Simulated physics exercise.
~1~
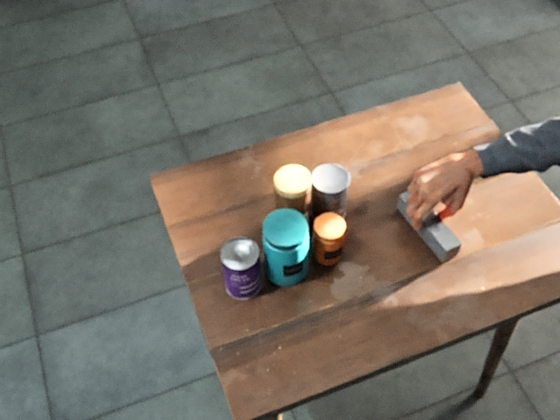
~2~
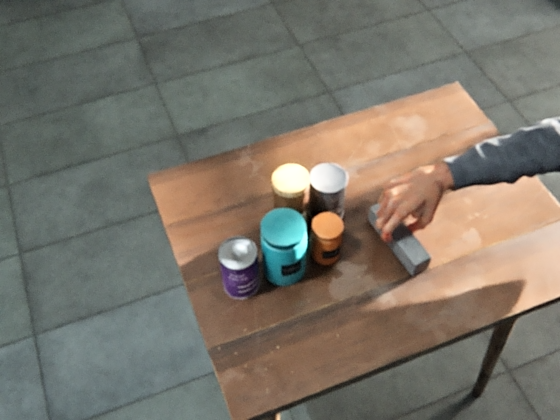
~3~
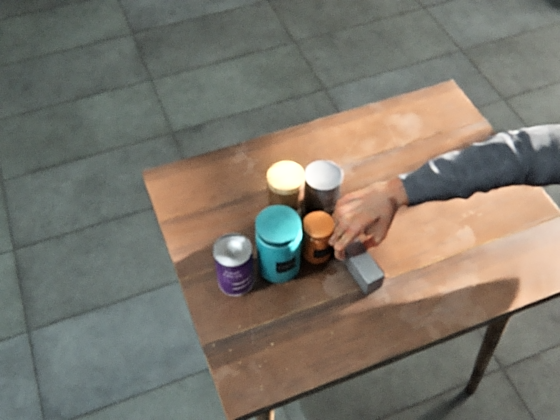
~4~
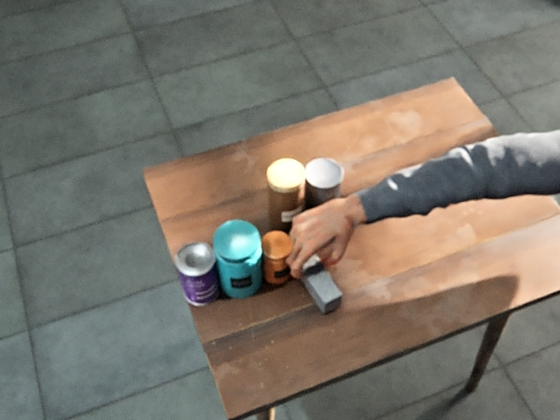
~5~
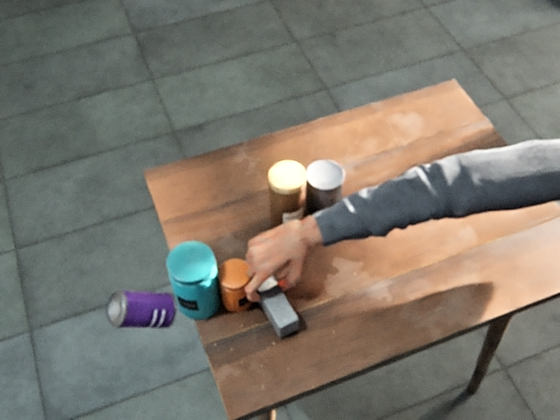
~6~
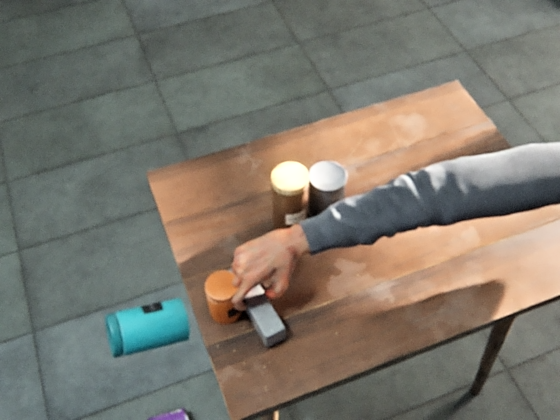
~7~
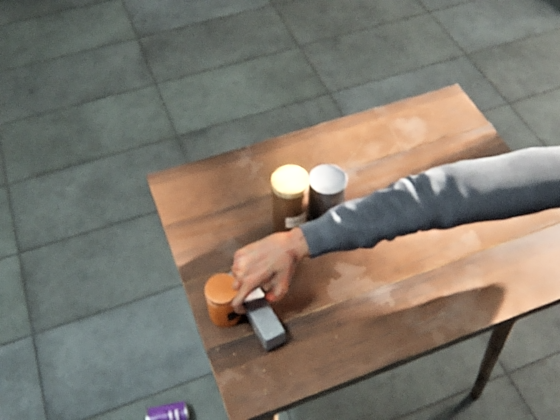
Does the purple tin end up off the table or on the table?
The purple tin ends up off the table, going over the left edge as the hand pushes the block and the jars toward it.
